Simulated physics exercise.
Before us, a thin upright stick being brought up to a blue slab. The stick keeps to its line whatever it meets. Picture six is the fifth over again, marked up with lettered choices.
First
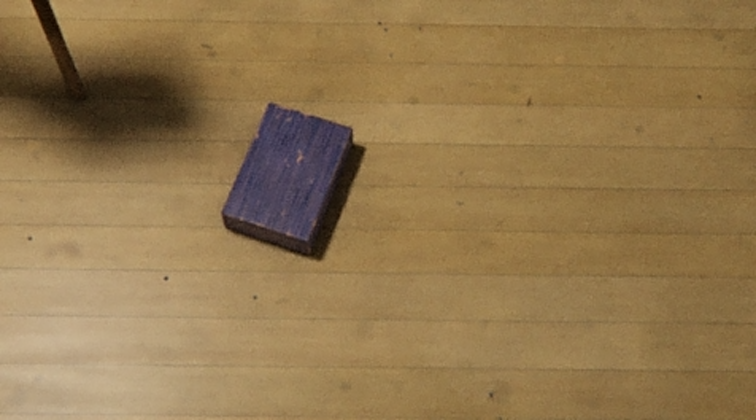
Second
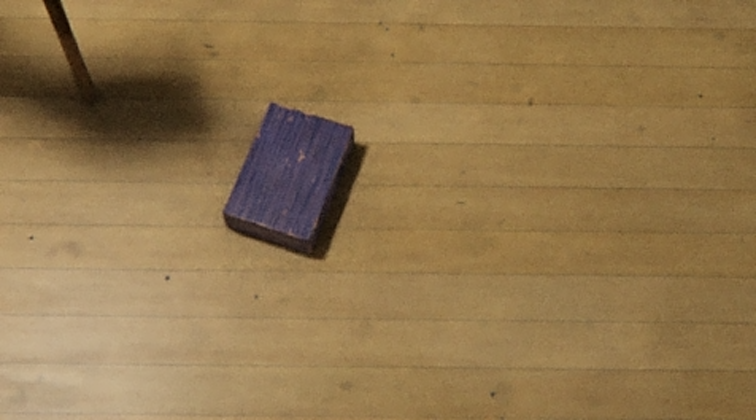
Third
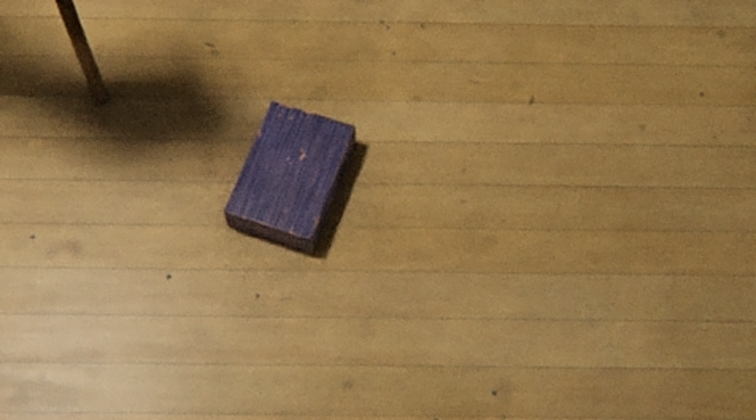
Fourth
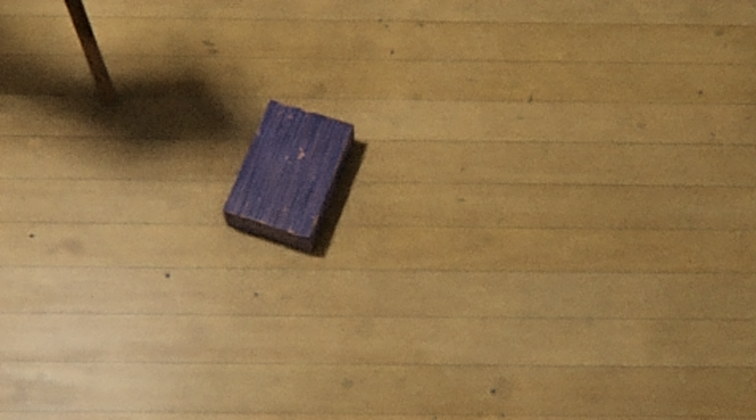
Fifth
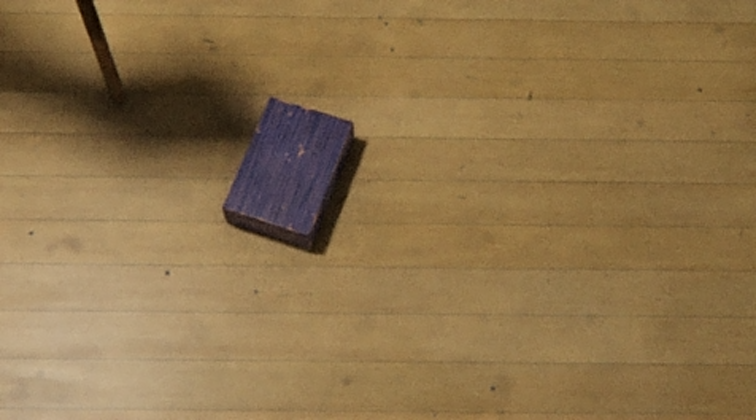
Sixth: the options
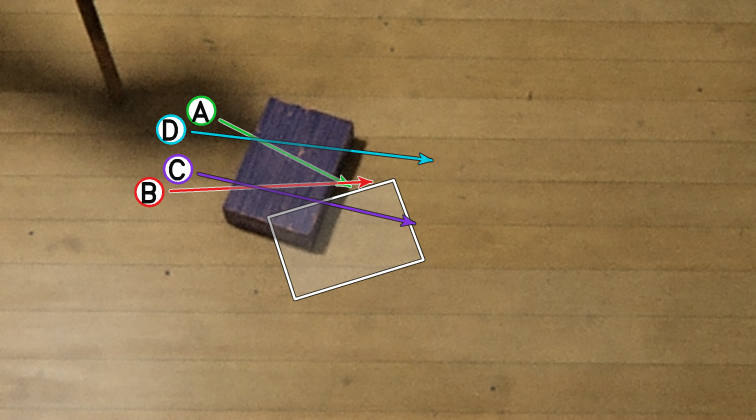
Blue slab lying still on a wooden floor while a thin upright stick and its shadow move slightly right at upper left.
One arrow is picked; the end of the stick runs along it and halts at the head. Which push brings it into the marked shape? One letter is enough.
With A it matches the outline.
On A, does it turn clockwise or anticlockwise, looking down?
On that stroke, clockwise.
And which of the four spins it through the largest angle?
That is C.
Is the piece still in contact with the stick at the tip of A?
At the end, yes.
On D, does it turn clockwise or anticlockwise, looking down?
Clockwise.
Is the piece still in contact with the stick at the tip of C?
Yes.
On the copy, A from (220, 120) to (350, 186); B from (170, 191) to (372, 182); C from (199, 174) to (415, 223); D from (192, 132) to (432, 160).
On A. First, foot of the stick (266, 145), piece (300, 173).
Then, foot of the stick (313, 168), piece (327, 206).
Finally, foot of the stick (350, 187), piece (344, 227); it fills the outline.
By contrast, B leaves the piece out of the outline, at (411, 130); C leaves the piece out of the outline, at (404, 150); D leaves the piece out of the outline, at (341, 199).
